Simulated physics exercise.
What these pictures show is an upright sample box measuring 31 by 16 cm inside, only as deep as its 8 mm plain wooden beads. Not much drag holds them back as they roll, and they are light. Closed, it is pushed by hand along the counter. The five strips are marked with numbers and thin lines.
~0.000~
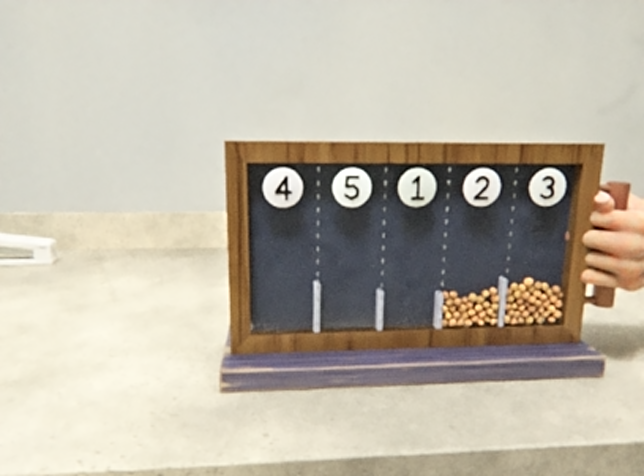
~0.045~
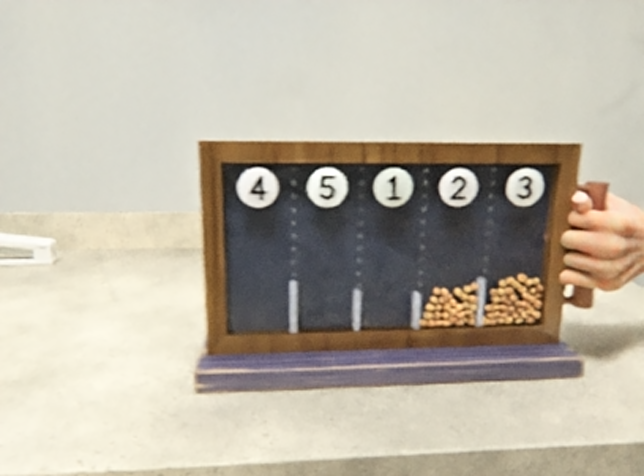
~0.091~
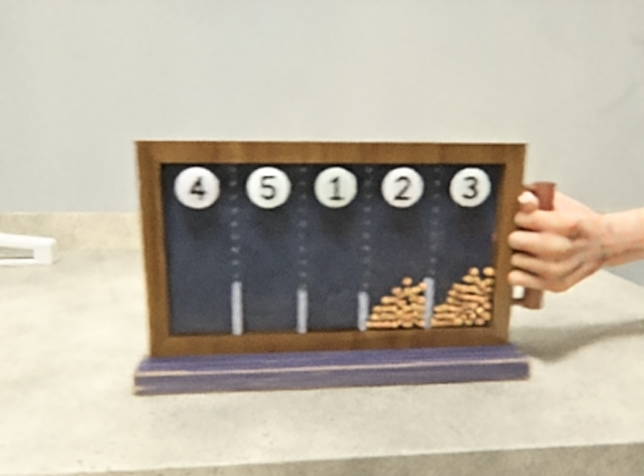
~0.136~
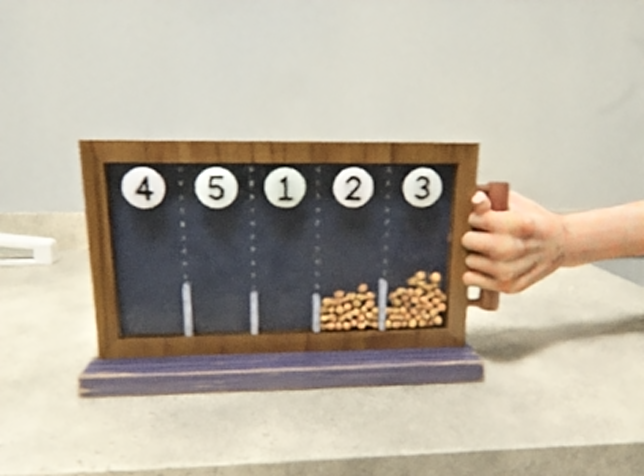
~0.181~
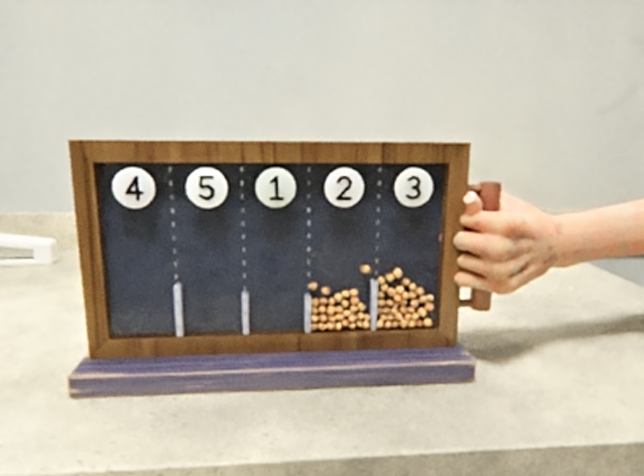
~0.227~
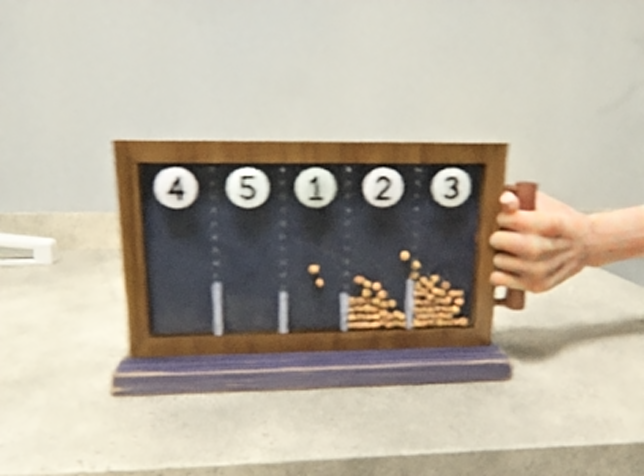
On a pale stone-like counter against a plain grey wall, a steady, level view faces a wooden-framed box from the front. The upright box has a dark blue interior, a purple base, five numbered white discs above short pale dividers, and light brown beads in the two right-hand sections. A hand gripping the right handle slides it left, then back right, as the beads shift and a few hop leftward over the dividers.
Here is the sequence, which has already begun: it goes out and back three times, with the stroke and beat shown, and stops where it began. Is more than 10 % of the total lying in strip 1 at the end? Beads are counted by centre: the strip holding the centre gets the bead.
Yes.
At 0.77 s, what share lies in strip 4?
Roughly 0 percent.
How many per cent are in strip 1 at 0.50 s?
About 5 percent.
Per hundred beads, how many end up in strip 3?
It comes to around 45 per cent of the load.
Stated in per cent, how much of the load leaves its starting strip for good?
Roughly 30 per cent.
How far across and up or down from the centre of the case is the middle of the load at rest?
The middle sits around 6 cm right of it and 7 cm below it.
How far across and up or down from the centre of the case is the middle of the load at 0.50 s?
Roughly 9 centimetres to the right and 6 centimetres below.
After 0.50 s, it is 13 cm to the left; no. 1, 5 %, no. 2, 45 %, no. 3, 55 %.
After 0.77 s, it is 9 cm to the left; no. 1, 10 %, no. 2, 35 %, no. 3, 45 %, no. 5, 5 %.
After 1.00 s, it is at its start; no. 1, 10 %, no. 2, 30 %, no. 3, 40 %, no. 4, 5 %, no. 5, 10 %.
At rest by 1.7 s, it is at its start; no. 1, 15 %, no. 2, 30 %, no. 3, 45 %, no. 4, 5 %, no. 5, 10 %.
